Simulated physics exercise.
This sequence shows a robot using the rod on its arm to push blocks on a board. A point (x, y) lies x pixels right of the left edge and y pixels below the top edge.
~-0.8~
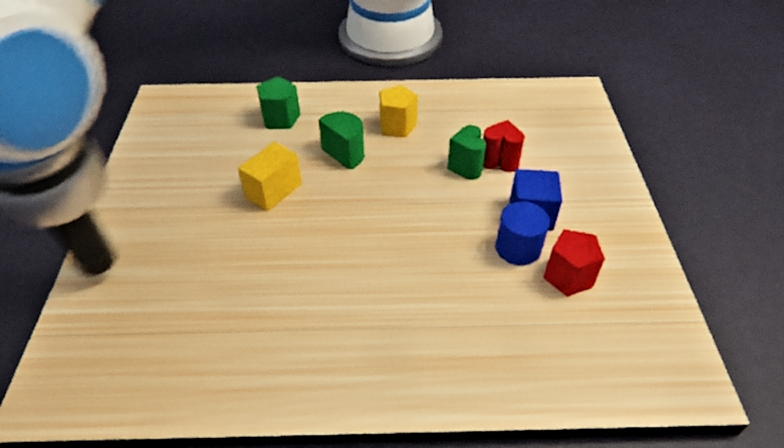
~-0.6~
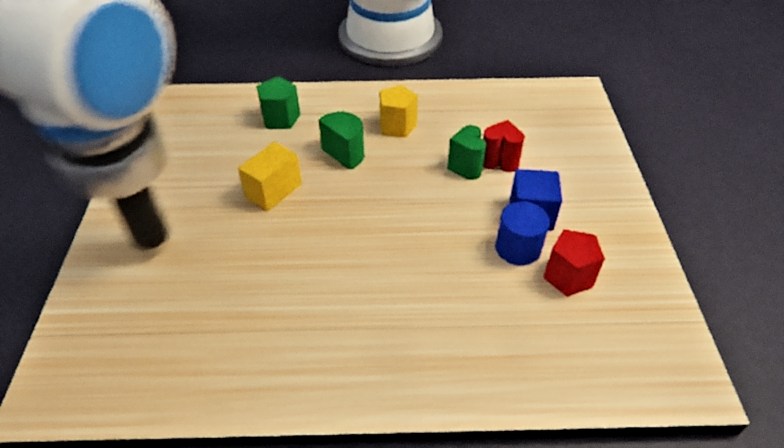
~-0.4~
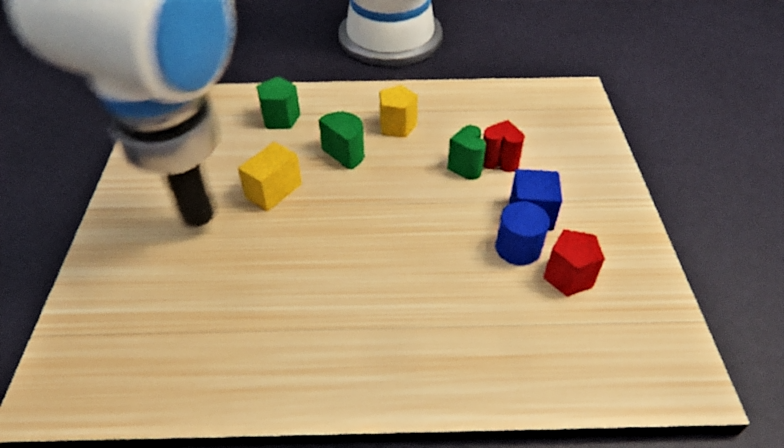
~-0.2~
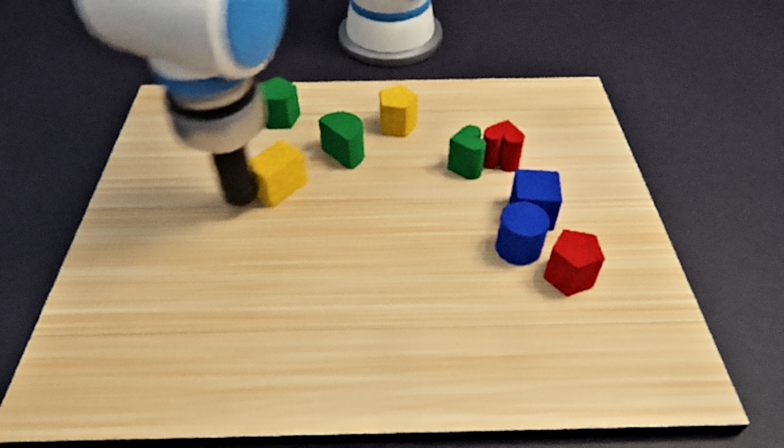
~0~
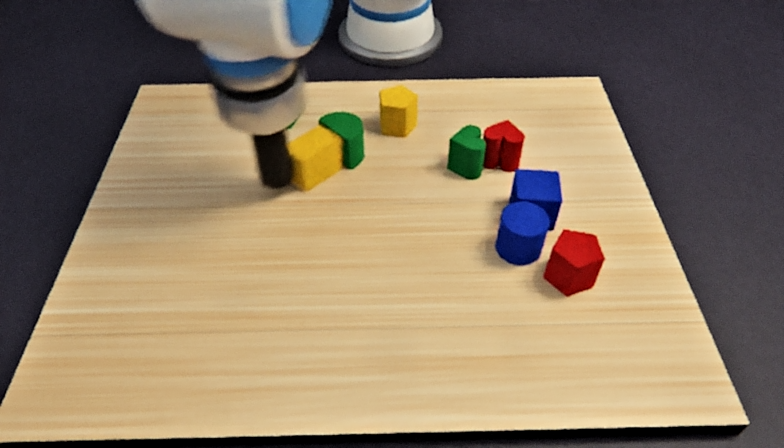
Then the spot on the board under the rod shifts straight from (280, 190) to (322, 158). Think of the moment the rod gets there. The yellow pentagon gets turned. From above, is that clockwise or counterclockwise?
It spins anti-clockwise.
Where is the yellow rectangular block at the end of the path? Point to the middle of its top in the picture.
The top centre is at (356, 117).
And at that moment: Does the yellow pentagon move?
Answer: Yes.
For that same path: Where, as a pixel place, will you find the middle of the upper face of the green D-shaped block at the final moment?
It will end up at (391, 107).
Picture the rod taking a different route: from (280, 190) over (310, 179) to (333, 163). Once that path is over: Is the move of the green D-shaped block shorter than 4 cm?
No, I don't think so.
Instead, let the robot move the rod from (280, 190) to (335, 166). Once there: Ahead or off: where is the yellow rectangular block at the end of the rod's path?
Once the path is finished, the yellow rectangular block still sits ahead of the rod.
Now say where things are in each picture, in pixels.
In the first frame, rod's lower end at (97, 262); green pentagon at (275, 88); yellow rectangular block at (268, 160); green D-shaped block at (343, 123); yellow pentagon at (397, 96).
In the second frame, rod at (151, 237); blocks still.
In the third frame, rod at (198, 215); blocks still.
In the fourth frame, rod at (240, 195); yellow rectangular block at (274, 158).
In the fifth frame, rod at (277, 178); green pentagon hidden; yellow rectangular block at (311, 142); green D-shaped block at (343, 123); yellow pentagon at (397, 96).
What follows on the original path. Halfway along, rod at (300, 161); yellow rectangular block at (334, 129); green D-shaped block at (365, 113).
At the end, rod at (320, 146); green pentagon still; yellow rectangular block at (356, 117), turned 25° clockwise; green D-shaped block at (391, 107), turned 20° clockwise; yellow pentagon at (414, 90), turned 25° anticlockwise.
